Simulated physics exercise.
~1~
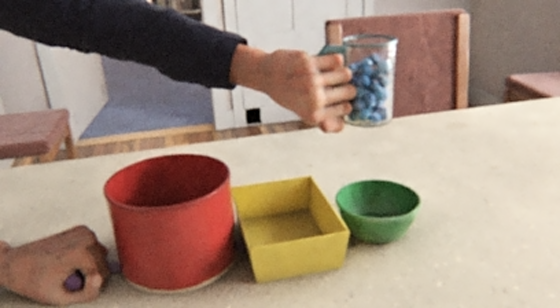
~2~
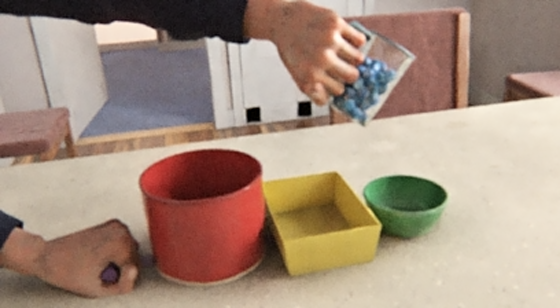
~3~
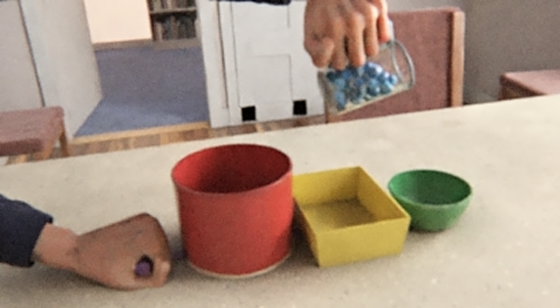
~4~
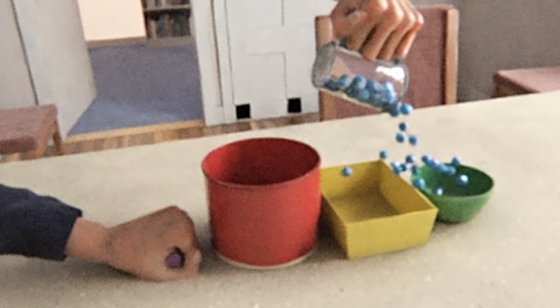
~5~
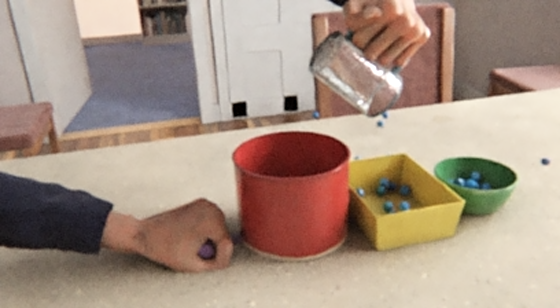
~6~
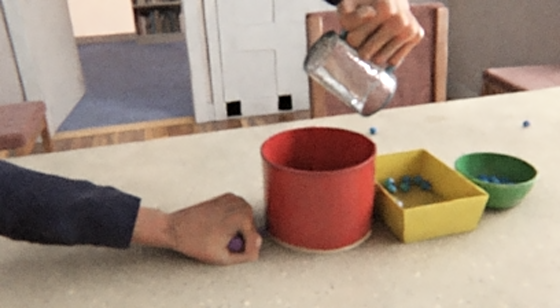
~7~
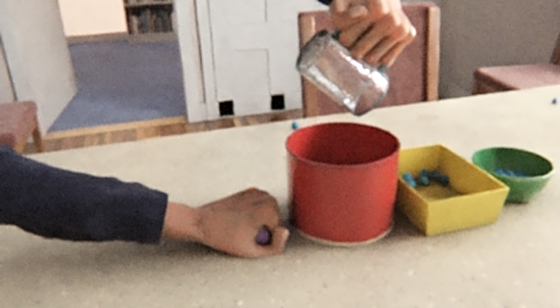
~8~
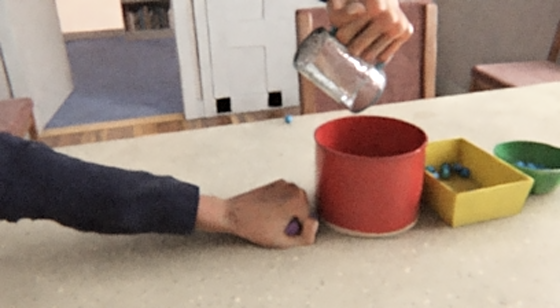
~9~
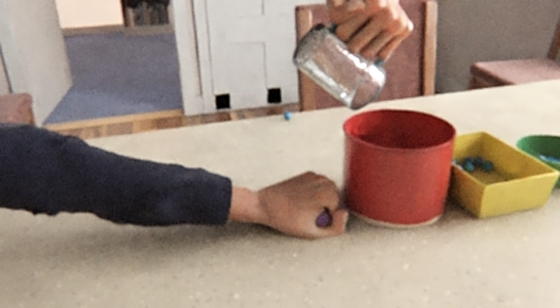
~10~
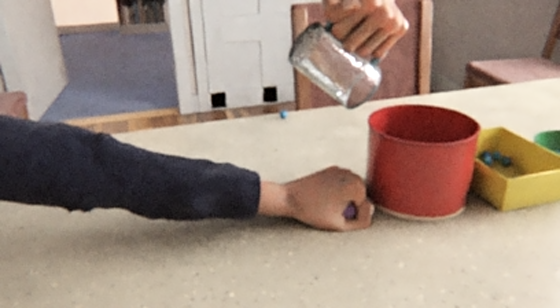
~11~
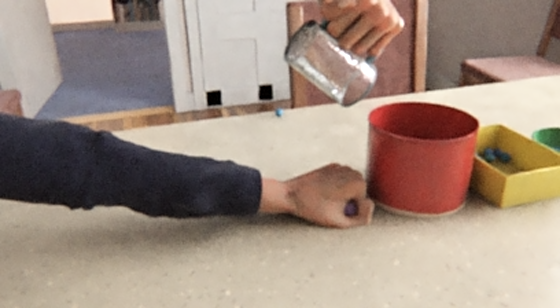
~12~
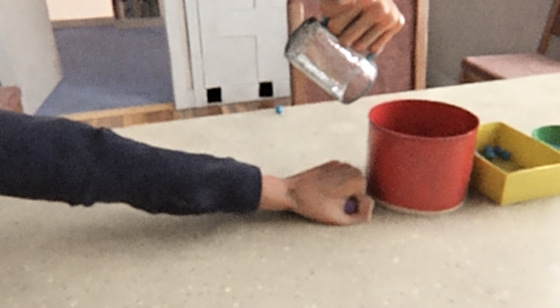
A hand pours blue balls over sliding containers, leaving some in yellow and green ones.
